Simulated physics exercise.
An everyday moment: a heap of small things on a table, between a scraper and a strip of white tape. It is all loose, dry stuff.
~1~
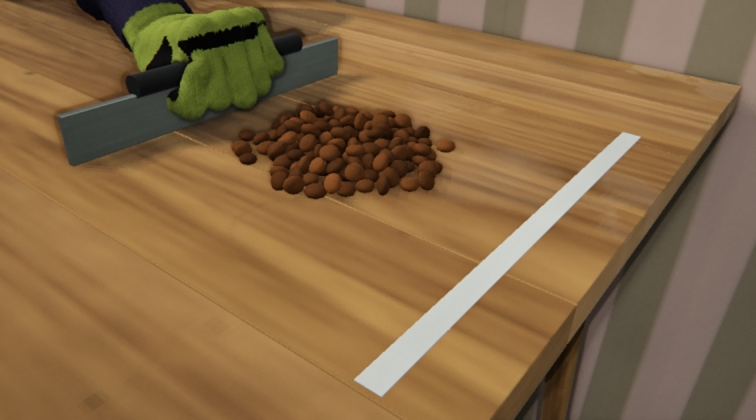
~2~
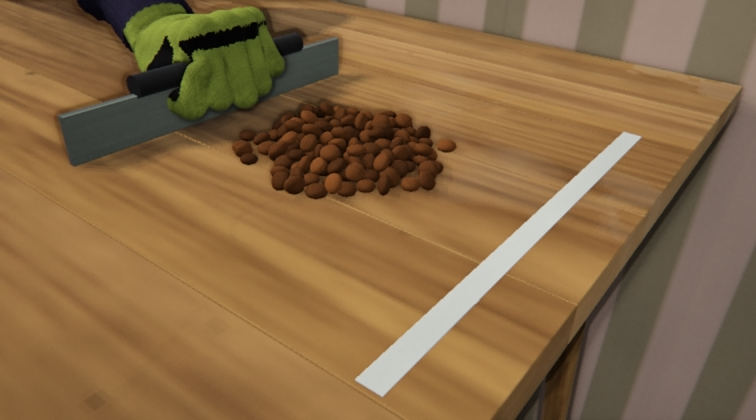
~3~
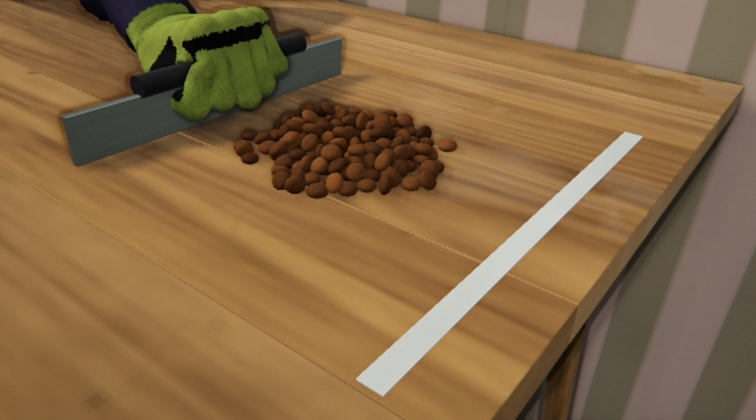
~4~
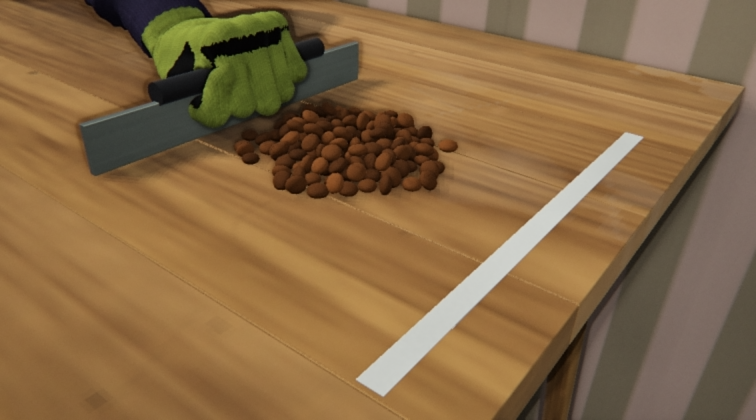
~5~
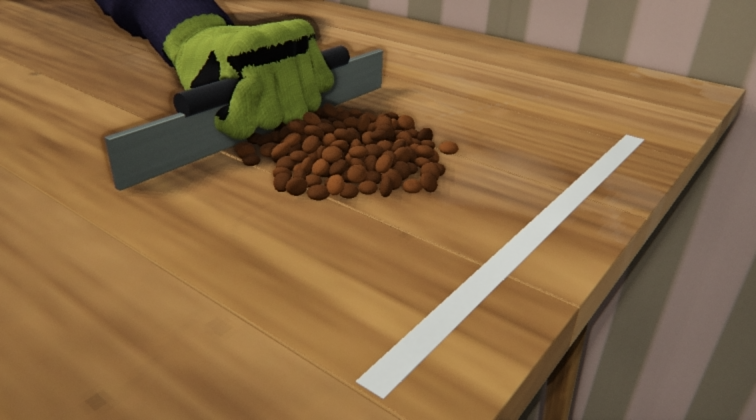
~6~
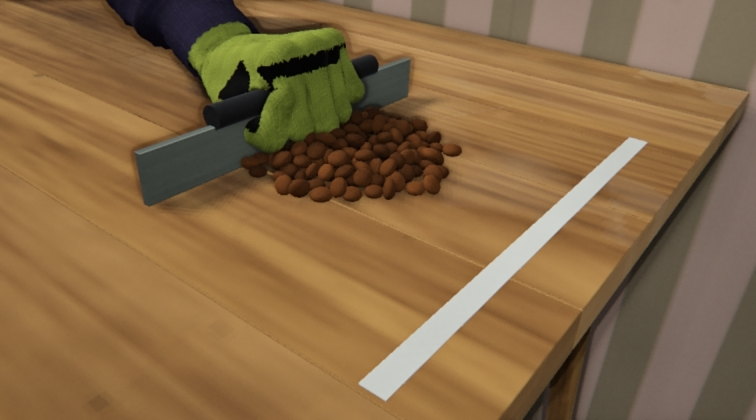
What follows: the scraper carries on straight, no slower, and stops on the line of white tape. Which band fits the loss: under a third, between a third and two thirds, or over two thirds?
Lost: From one third to two thirds of the heap.
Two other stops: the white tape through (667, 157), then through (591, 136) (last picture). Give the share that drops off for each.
Near 90 % and 20 %.
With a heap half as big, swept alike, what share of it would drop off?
Some 50 per cent.
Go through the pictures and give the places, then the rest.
Scraper near (91, 131), at rest; white tape near (624, 142), about two fingers from the edge; edge at (615, 256); the heap near (344, 151), bits of dog kibble, in the first frame.
Scraper near (92, 131), at rest, in the second frame.
Scraper near (95, 131); the heap near (345, 151), in the third frame.
Scraper near (113, 140), in the fourth frame.
Scraper near (138, 153); the heap near (347, 153), in the fifth frame.
Scraper near (168, 167); white tape near (631, 147); edge at (621, 261); the heap near (356, 158), near half pushed along, in the sixth frame.
Shortly afterwards, scraper still moving, near (421, 134); heap all on the table, its front near (528, 228).
Next, scraper stopped at the white tape; heap near a third over the edge.
Some moments later, scraper stopped at the white tape; heap near half over the edge.
In the end, scraper stopped at the white tape; heap near half over the edge.
